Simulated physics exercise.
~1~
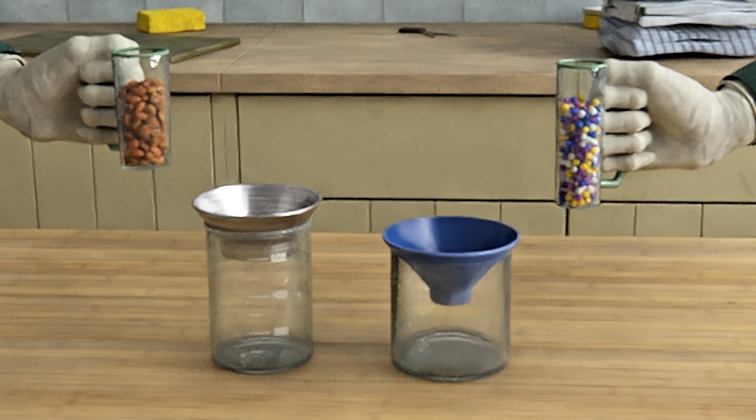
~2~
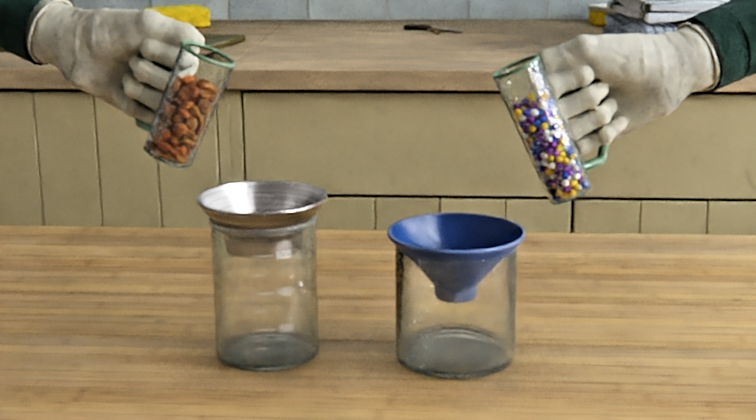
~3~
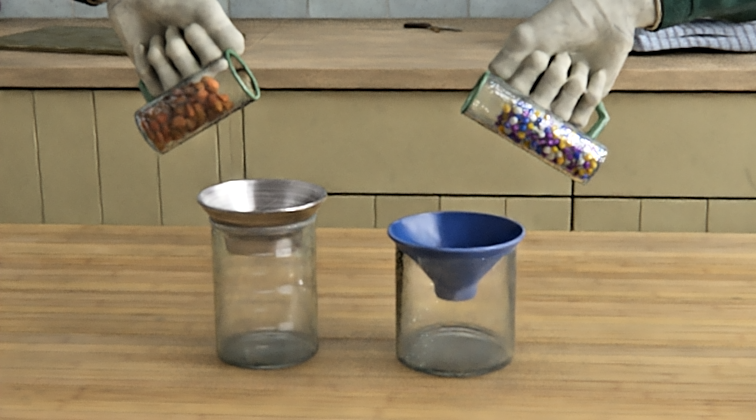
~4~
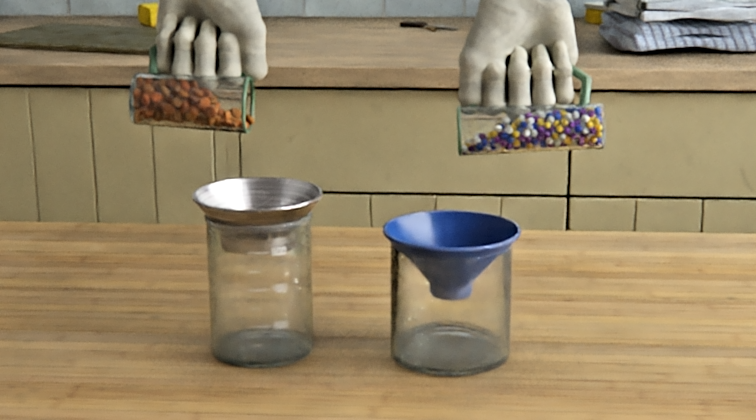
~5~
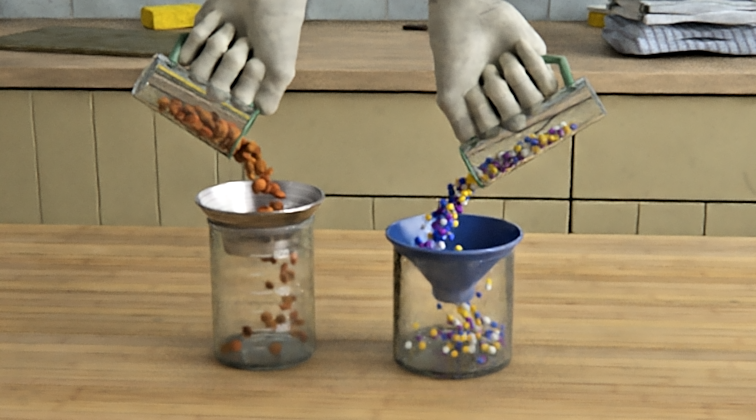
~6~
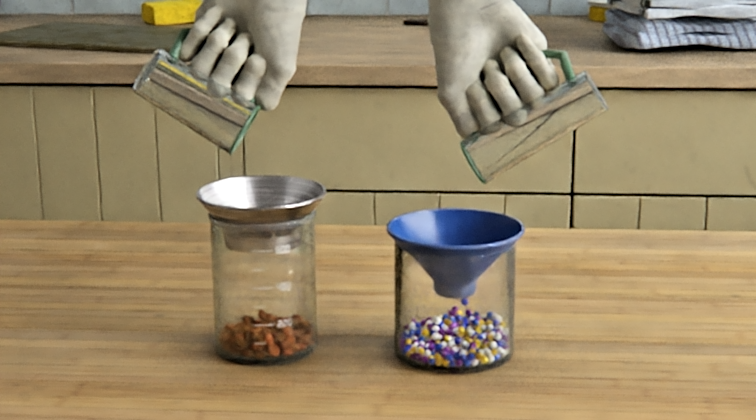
On a wooden counter, gloved hands tipping cups of orange-brown pieces and multicoloured beads through two funnels, all settling in the glass jars.
